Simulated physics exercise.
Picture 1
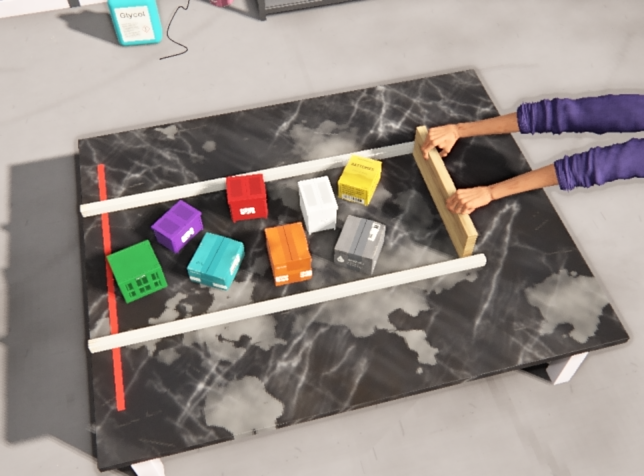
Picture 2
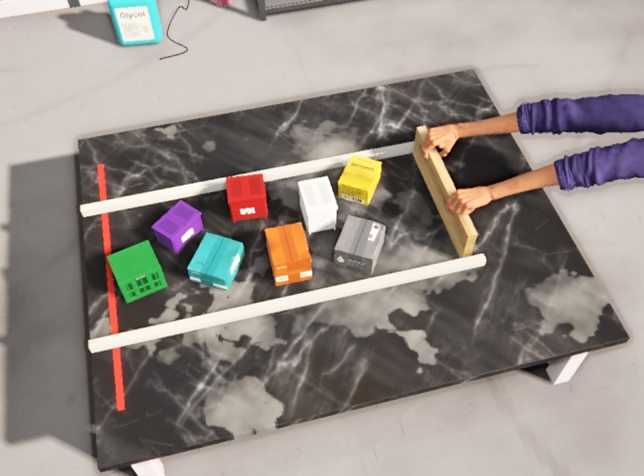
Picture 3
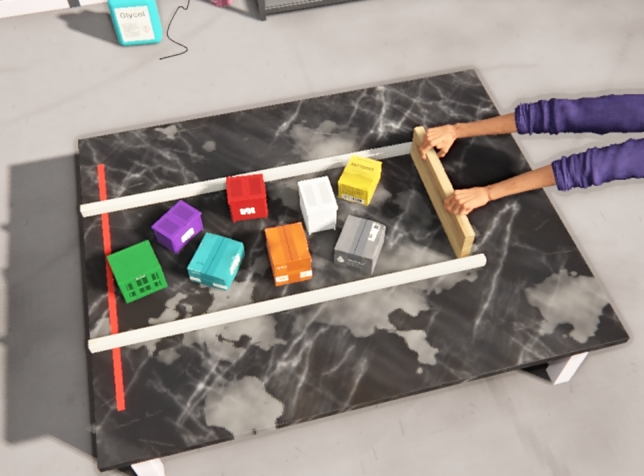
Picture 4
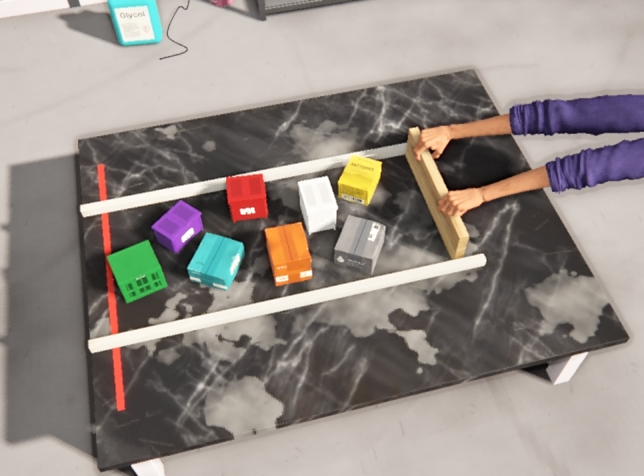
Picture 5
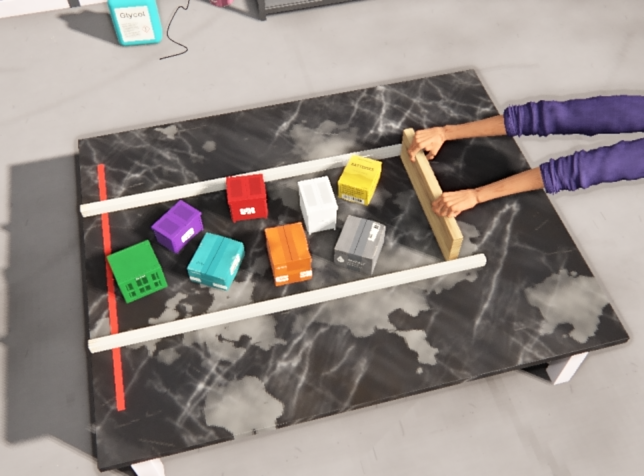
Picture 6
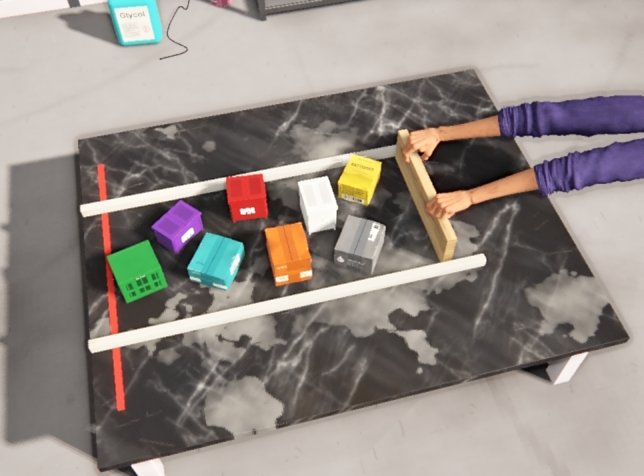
Hands in purple sleeves sliding a wooden plank slightly left between white rails toward scattered colourful boxes, which stay still.
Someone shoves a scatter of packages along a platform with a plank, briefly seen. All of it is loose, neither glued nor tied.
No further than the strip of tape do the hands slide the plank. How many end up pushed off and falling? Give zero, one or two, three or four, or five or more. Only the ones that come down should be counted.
After that push, what drops off the edge is a minimum of five.
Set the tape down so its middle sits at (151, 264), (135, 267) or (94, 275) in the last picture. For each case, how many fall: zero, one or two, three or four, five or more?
Going through the places as listed, I'd say three or four, then five or more, then at least five.
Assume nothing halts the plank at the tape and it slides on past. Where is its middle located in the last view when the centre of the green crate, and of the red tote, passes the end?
(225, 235) and (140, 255), roughly.
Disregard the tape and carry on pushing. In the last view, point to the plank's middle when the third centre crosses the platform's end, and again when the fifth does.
At (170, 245) for the third, at (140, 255) for the fifth.
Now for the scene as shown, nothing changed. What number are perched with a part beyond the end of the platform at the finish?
That would be 2.
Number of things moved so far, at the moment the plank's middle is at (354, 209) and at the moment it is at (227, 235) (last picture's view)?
First 3, after that 8.
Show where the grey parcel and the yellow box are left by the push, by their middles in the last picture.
Middles: Around (89, 311) and around (87, 237).
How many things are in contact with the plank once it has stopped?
The count is 2.
Soon after, none off yet; green crate at rest near (137, 272); purple tote at rest near (178, 227); turquoise parcel moved a little near (205, 262).
At rest, the number that fall off is five or more; fallen, white tote, orange parcel, red tote, turquoise parcel, purple tote and green crate.
